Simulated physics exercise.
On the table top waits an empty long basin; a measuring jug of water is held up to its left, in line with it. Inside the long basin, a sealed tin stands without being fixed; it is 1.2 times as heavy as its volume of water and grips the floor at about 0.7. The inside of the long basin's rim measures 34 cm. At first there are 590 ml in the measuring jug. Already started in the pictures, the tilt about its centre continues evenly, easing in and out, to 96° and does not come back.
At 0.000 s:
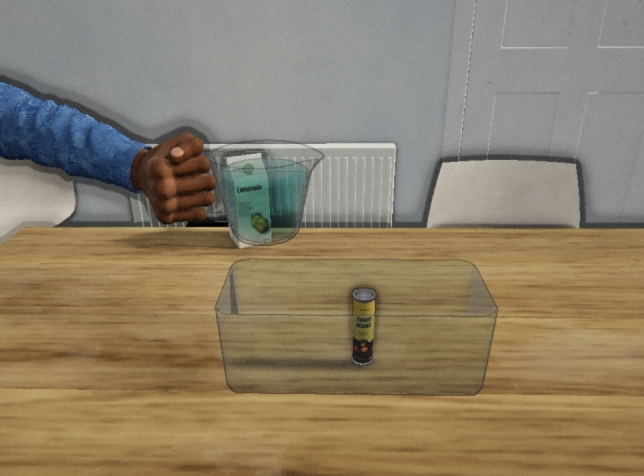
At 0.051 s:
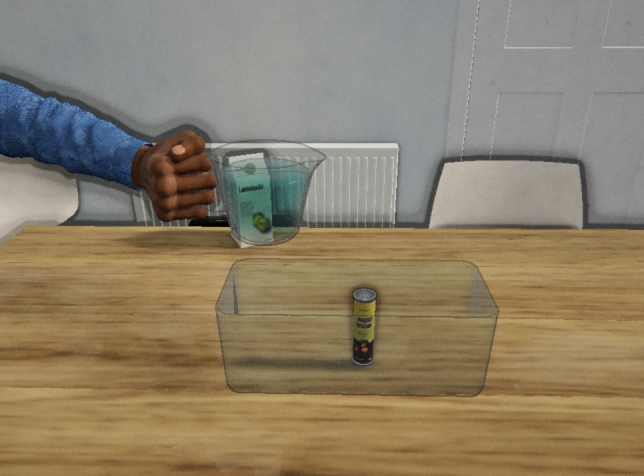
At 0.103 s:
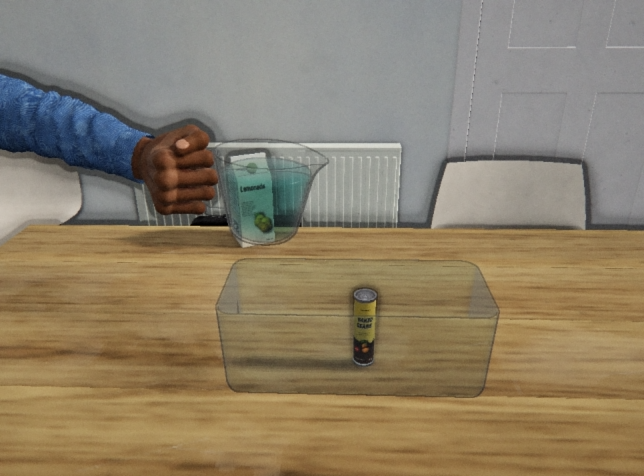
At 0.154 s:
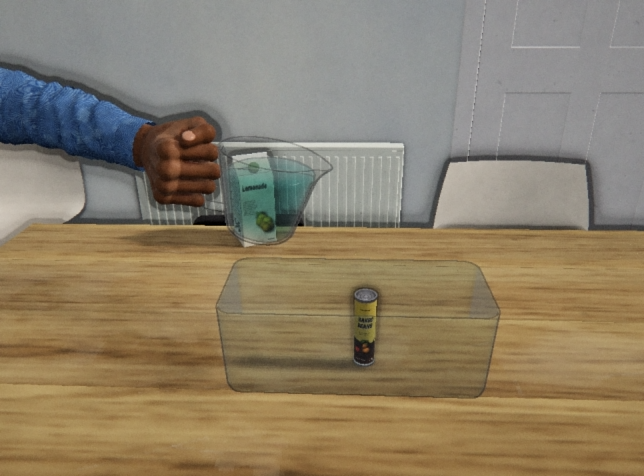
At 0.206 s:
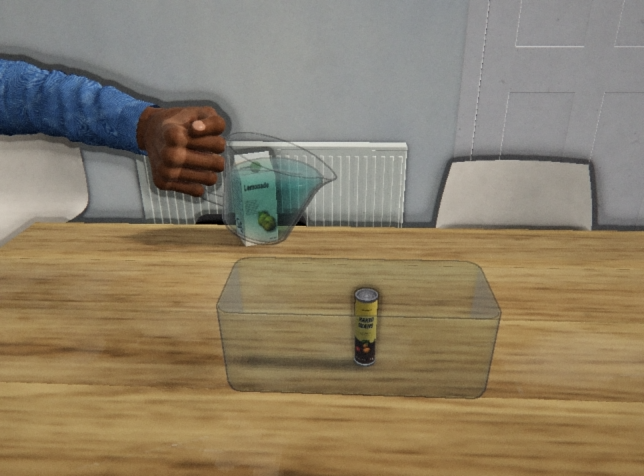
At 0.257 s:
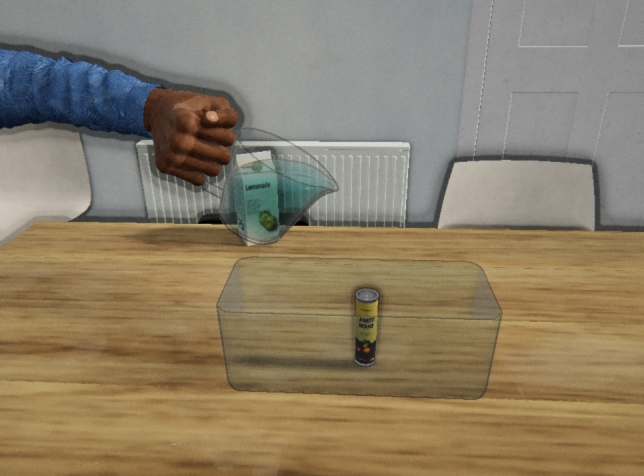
In this clip, a hand in a blue sleeve holds a measuring jug of water, with a lemonade carton visible through it, and tilts it steadily to the right above a wooden table where a clear basin surrounds a tin.
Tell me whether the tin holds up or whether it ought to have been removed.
It comes down.
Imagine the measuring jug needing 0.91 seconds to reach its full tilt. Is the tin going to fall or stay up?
In that case the tin overturns.
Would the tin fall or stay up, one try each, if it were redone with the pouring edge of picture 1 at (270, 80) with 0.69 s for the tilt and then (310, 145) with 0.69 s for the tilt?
The tin overturns the first time and overturns the second time.
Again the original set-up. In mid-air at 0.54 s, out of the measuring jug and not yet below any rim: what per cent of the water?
It comes to roughly 28 per cent.
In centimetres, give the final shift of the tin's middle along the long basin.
The tin's middle ends up about 7.5 cm along the basin.
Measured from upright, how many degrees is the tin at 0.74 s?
It sits at roughly 5°.
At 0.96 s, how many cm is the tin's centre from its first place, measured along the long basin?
The tin is about 7 cm from where it started.
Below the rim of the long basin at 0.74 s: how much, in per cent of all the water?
About 80 %.
After 0.54 s the tilt is 85° and 50 per cent is still to pour; the tin stands where it began.
After 0.74 s the tilt is 96° and 9 per cent is still to pour; the tin leans 7°.
After 0.96 s the tilt is 96° and 1 per cent is still to pour; the tin lies on its side.
After 1.19 s the tilt is 96° and 0 per cent is still to pour; the tin lies on its side.
In the end the tin lies on its side.
